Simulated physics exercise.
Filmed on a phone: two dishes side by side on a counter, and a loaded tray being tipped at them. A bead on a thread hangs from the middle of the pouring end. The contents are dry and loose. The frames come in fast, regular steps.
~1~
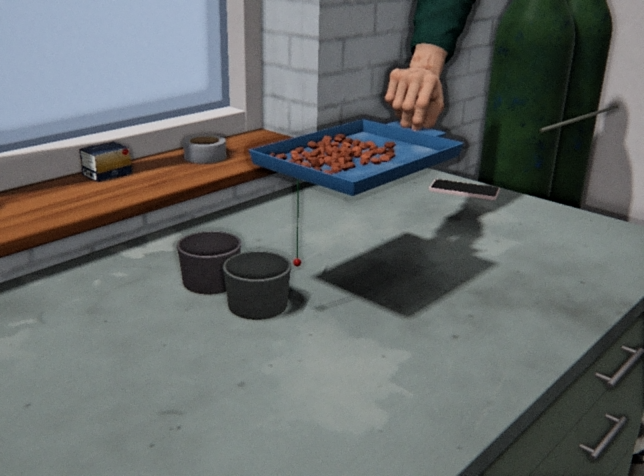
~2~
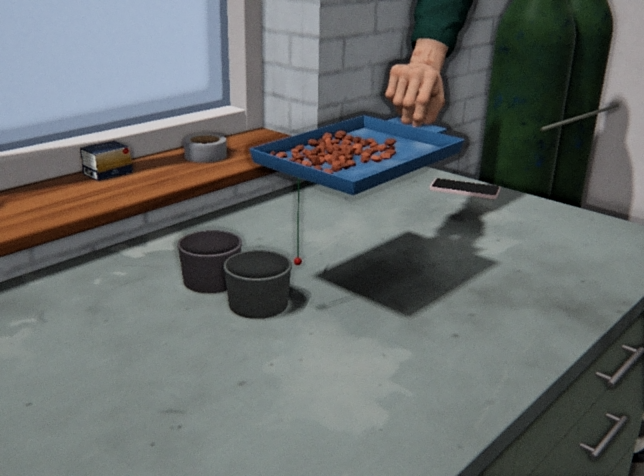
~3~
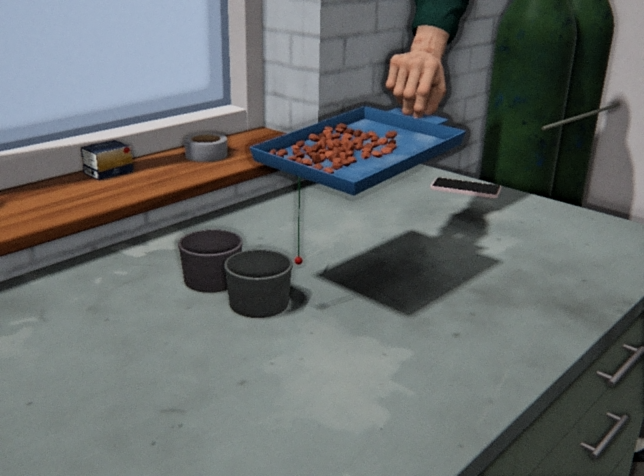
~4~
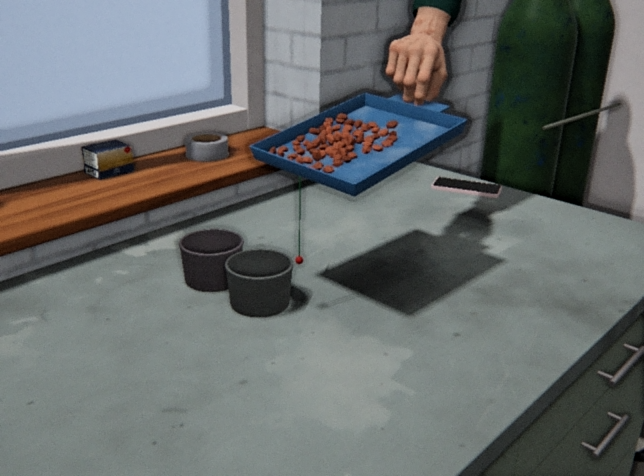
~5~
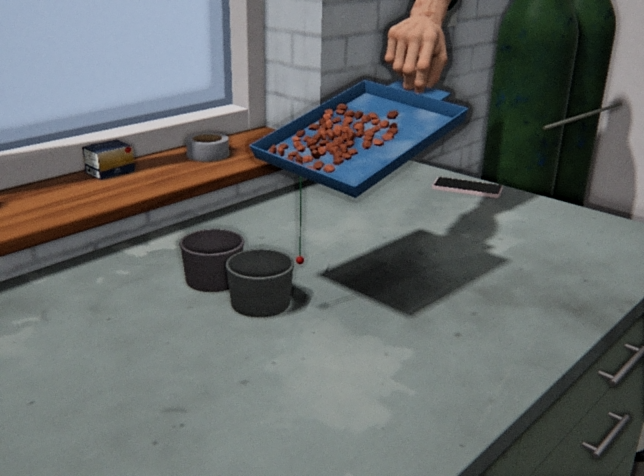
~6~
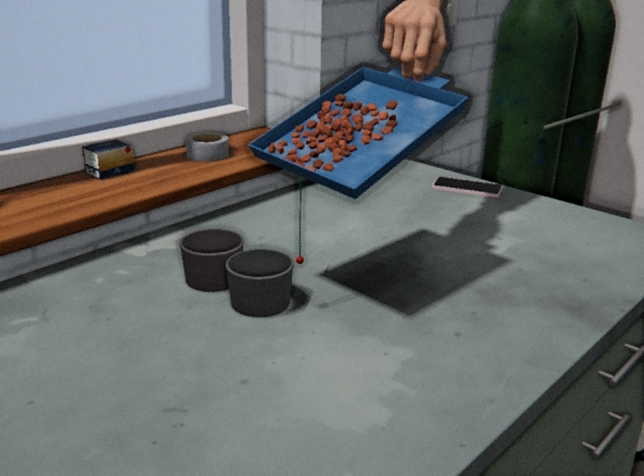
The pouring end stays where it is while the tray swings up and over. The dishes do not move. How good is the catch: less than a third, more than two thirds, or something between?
Together they catch under a third.
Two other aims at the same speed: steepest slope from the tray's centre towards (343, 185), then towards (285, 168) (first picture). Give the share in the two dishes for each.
About 0 and 80 per cent.
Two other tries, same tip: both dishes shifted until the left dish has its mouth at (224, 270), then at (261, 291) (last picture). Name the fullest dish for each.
First the right-hand dish, then left.
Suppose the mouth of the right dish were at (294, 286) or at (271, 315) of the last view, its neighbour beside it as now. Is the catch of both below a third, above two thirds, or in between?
First in the middle band, then less than a third.
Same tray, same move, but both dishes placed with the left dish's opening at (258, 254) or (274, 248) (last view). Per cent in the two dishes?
First some 10, then 0 per cent.
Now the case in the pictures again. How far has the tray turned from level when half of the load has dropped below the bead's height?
At about 110°.
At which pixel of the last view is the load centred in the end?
Near (288, 350).
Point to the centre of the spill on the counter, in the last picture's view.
Roughly at (288, 350).
Soon after the last picture, tray tipped steeply; nearly all on the tray; a stray few in the air.
A little later, tray tipped past a quarter turn; about half on the tray; about a third outside both; a small part in the air.
Later still, tray tipped past a quarter turn; all outside both.
At rest, tray tipped past a quarter turn; none in the right dish; none in the left dish; all outside both.
